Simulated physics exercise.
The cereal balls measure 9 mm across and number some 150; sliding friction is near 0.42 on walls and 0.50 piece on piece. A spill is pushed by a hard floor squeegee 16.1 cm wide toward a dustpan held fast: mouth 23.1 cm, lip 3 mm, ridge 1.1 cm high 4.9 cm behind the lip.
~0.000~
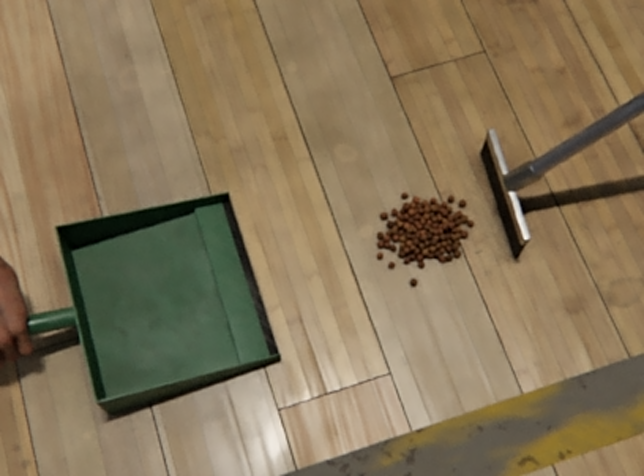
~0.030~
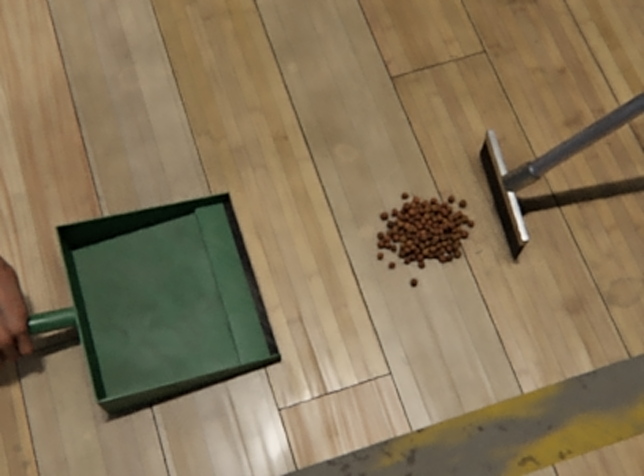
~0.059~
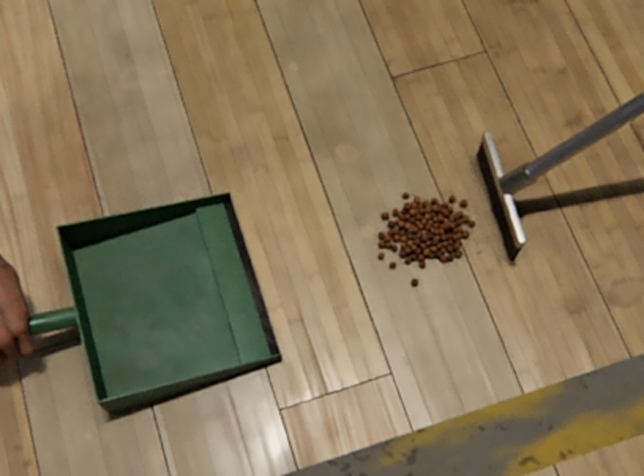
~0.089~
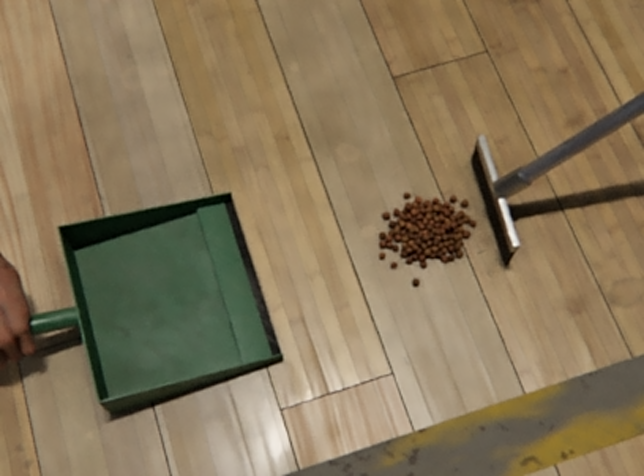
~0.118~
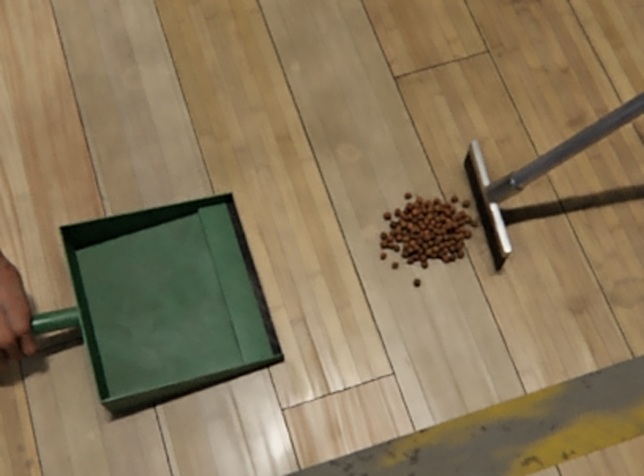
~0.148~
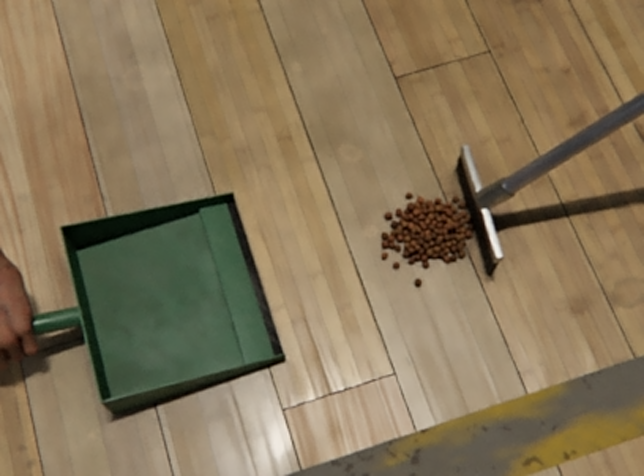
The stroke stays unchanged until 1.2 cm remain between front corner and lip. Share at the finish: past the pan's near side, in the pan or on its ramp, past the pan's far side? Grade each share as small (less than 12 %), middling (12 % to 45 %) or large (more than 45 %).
Near side - small, pan - middling, far side - small.
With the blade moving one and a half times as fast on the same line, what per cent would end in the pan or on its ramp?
About 35 %.
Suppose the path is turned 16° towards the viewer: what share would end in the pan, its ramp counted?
I'd put it at close to 0 percent.
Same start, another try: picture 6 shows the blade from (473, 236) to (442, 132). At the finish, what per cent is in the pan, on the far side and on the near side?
Per cent by place - pan 25, far side 20, near side 0.
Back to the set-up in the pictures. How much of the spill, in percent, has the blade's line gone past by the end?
Something like 20 per cent, roughly.
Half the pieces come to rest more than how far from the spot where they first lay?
Median shift: Approx. 24 cm.
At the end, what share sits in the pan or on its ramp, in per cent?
Roughly 30 %.
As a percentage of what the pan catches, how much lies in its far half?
Some 0 per cent.
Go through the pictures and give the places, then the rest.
Blade from (525, 240) to (490, 136), moved 0.0 cm, 0 of the pieces shifted so far; middle of the pieces at (426, 233); pan at (158, 306), in the first picture.
Blade from (523, 241) to (489, 137), moved 0.2 cm, 0 of the pieces shifted so far; middle of the pieces at (427, 233), in the second picture.
Blade from (520, 243) to (486, 139), moved 0.9 cm, 0 of the pieces shifted so far; middle of the pieces at (428, 233), in the third picture.
Blade from (514, 247) to (480, 142), moved 2.0 cm, 0 of the pieces shifted so far; middle of the pieces at (429, 232), in the fourth picture.
Blade from (506, 253) to (473, 147), moved 3.4 cm, 0 of the pieces shifted so far; middle of the pieces at (430, 233), in the fifth picture.
Blade from (497, 258) to (464, 152), moved 4.9 cm, 2 of the pieces shifted so far; middle of the pieces at (431, 233); pan at (162, 306). The blade's pace is about 0.50 m/s, heading 12 degrees towards the viewer's side, in the sixth picture.
After 0.42 s, middle of the blade 16 cm from the lip; 0 % over the lip, far side 0 %, near side 0 %.
Then, at 0.61 s, middle of the blade 7 cm from the lip; 0 % over the lip, far side 0 %, near side 0 %.
After 0.91 s, middle of the blade 2 cm from the lip; 30 % over the lip, far side 0 %, near side 5 %.
In the end, at 1.6 s, near side 5 %, pan 30 %, far side 0 %, in front of the lip or behind the blade 65 %.
